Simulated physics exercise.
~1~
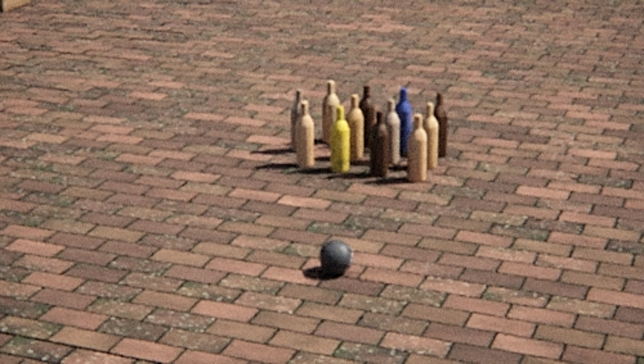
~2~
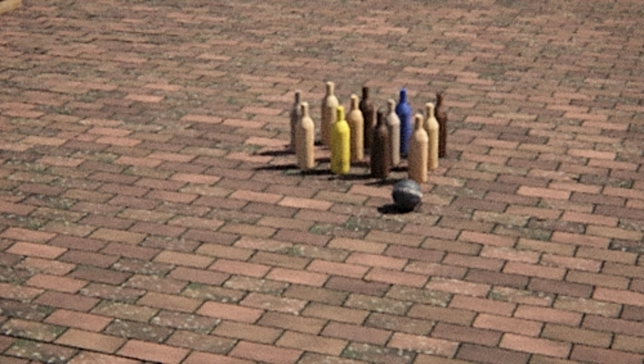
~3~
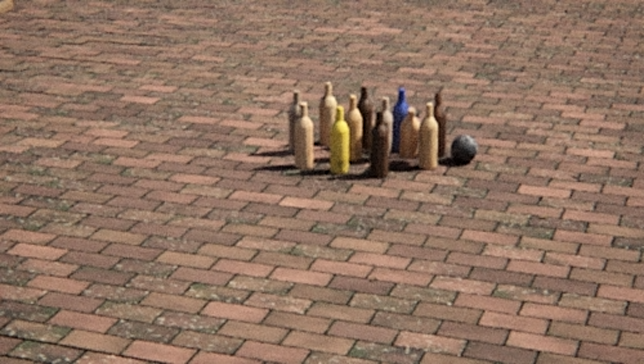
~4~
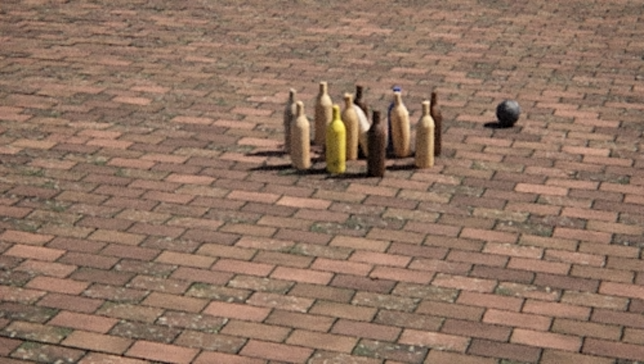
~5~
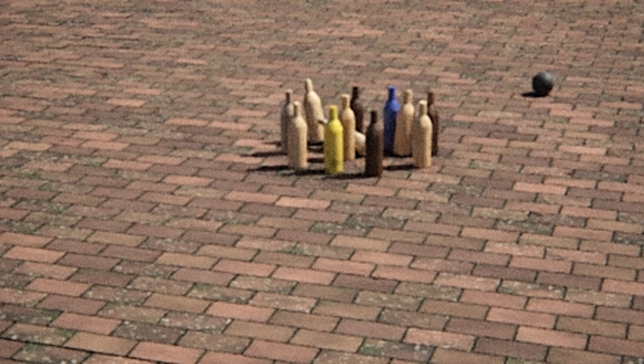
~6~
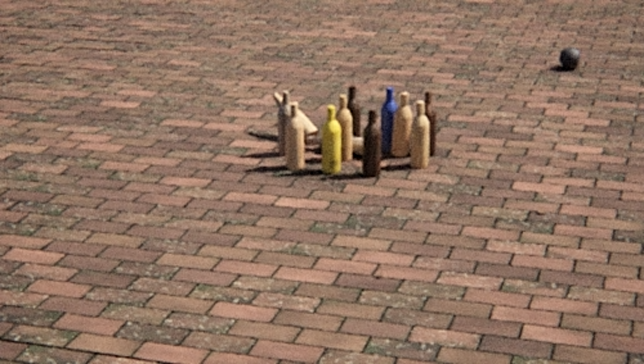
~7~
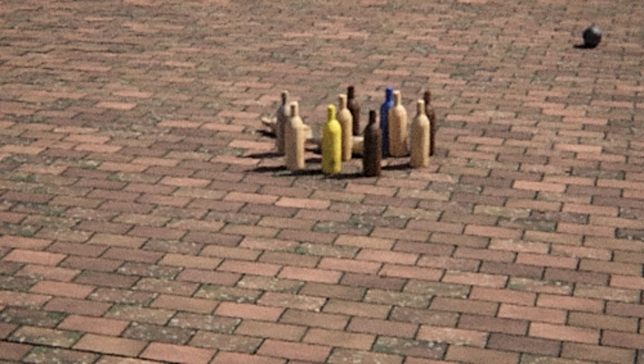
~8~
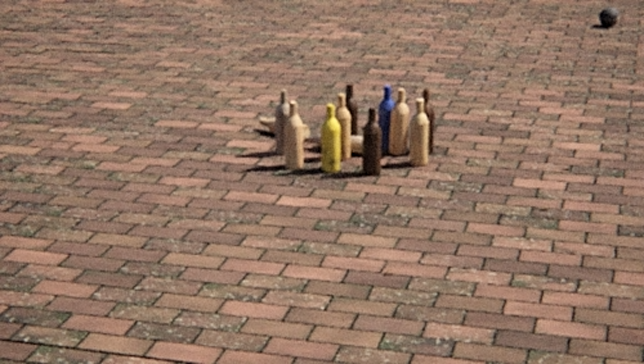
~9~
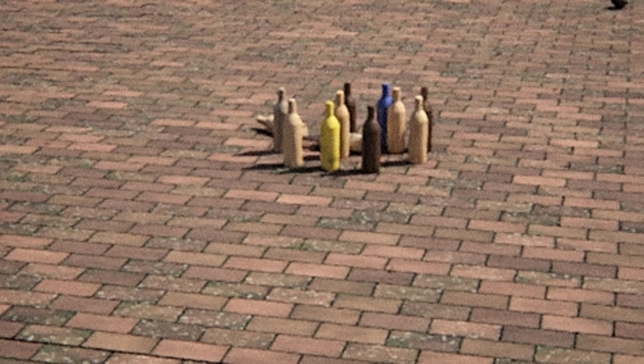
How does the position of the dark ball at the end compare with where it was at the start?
At the start the ball is on the bricks in front of the skittles, near the lower middle of the view. By the end it is far behind them to the right, partly cut off by the top edge near the upper right corner.
